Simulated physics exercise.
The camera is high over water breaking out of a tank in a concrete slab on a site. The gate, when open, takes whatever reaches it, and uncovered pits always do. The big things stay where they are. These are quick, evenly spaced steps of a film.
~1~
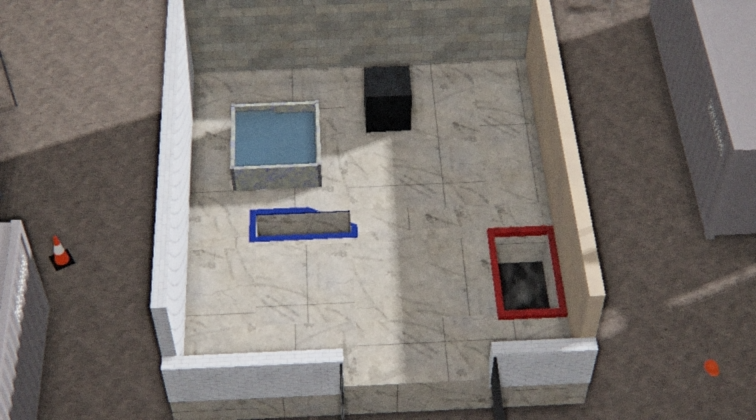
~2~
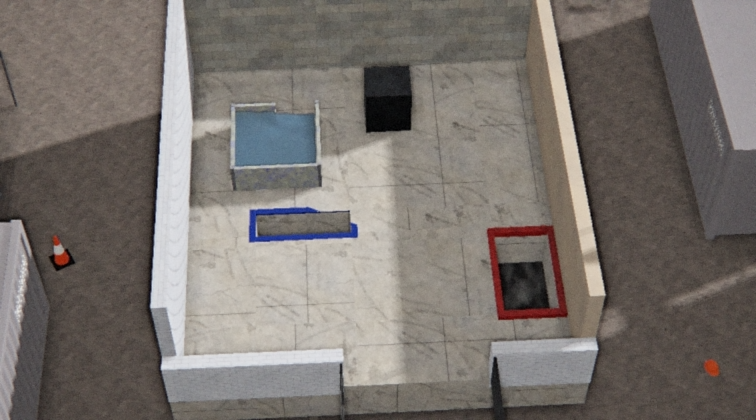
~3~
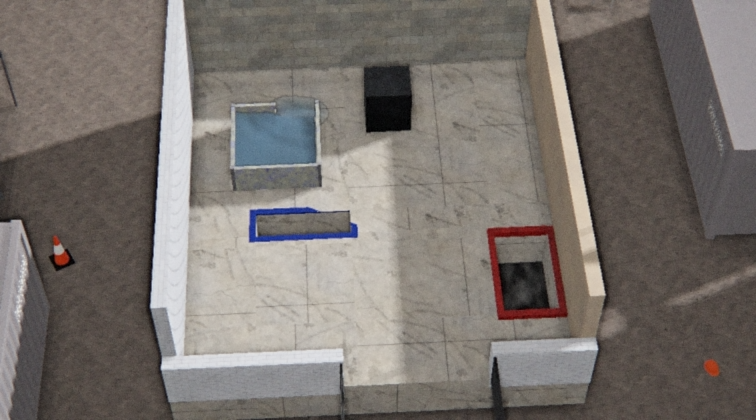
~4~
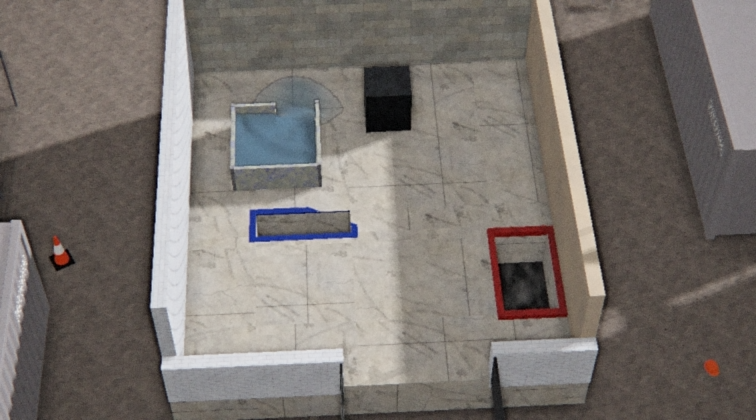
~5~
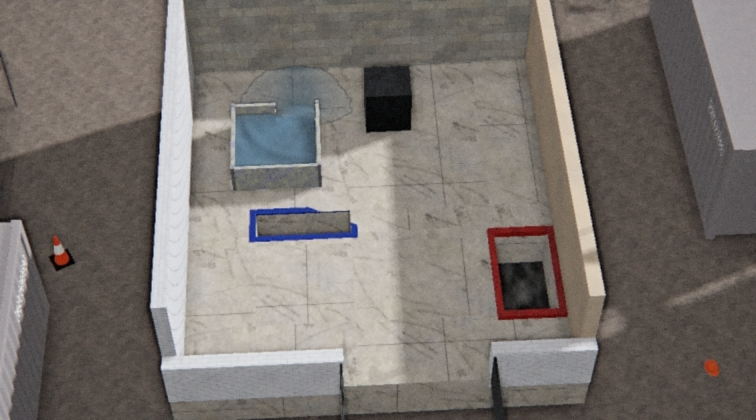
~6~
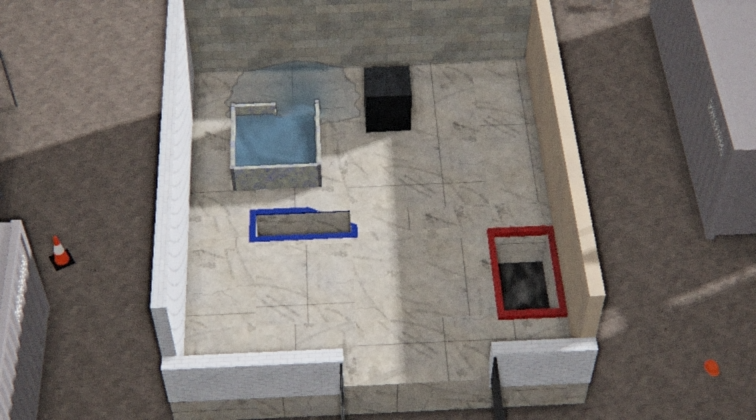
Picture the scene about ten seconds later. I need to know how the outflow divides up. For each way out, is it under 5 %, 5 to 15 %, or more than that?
The gate will not reach five per cent; the red pit will not reach five per cent; the blue pit will not reach five per cent.
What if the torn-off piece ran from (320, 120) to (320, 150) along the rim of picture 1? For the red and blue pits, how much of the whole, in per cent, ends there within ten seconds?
The red pit takes 4 per cent and the blue pit 2 per cent.
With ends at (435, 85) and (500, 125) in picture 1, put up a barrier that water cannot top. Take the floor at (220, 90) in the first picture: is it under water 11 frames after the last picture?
Swamped.
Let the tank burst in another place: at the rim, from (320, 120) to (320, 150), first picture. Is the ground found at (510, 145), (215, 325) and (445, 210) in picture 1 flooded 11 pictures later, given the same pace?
Soaked, then unsoaked, then soaked.
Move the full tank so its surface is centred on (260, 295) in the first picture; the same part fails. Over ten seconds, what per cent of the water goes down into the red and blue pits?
I'd guess red takes near 0 % and blue near 75 %.
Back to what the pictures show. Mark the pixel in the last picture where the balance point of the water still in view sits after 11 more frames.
At about (291, 121).
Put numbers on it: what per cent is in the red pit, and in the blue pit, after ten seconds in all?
In turn 0 and 2 per cent.
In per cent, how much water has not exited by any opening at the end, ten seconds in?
Roughly 98 parts in a hundred.
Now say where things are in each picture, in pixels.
The first frame shows still water in the open tank at (276, 137).
In the second frame, the front is at a hidden place, out from the gap on the open tank's far side.
In the third frame, water pours out on the open tank's far side and has run to (282, 100).
In the fourth frame, water pours out on the open tank's far side and has run to (297, 79).
In the fifth frame, water pours out on the open tank's far side and has run to (272, 71).
In the sixth frame, water pours out on the open tank's far side and has run to (251, 72).
A moment on, water covers 10 % of the floor; the gate 0 %, the red pit 0 %, the blue pit 0 %.
Next, water covers 15 % of the floor; the gate 0 %, the red pit 0 %, the blue pit 0 %.
Then, water covers 30 % of the floor; the gate 0 %, the red pit 0 %, the blue pit 0 %.
Later, water covers 45 % of the floor; the gate 0 %, the red pit 0 %, the blue pit 0 %.
In the end, water covers 70 % of the floor; the gate 0 %, the red pit 0 %, the blue pit 2 %.
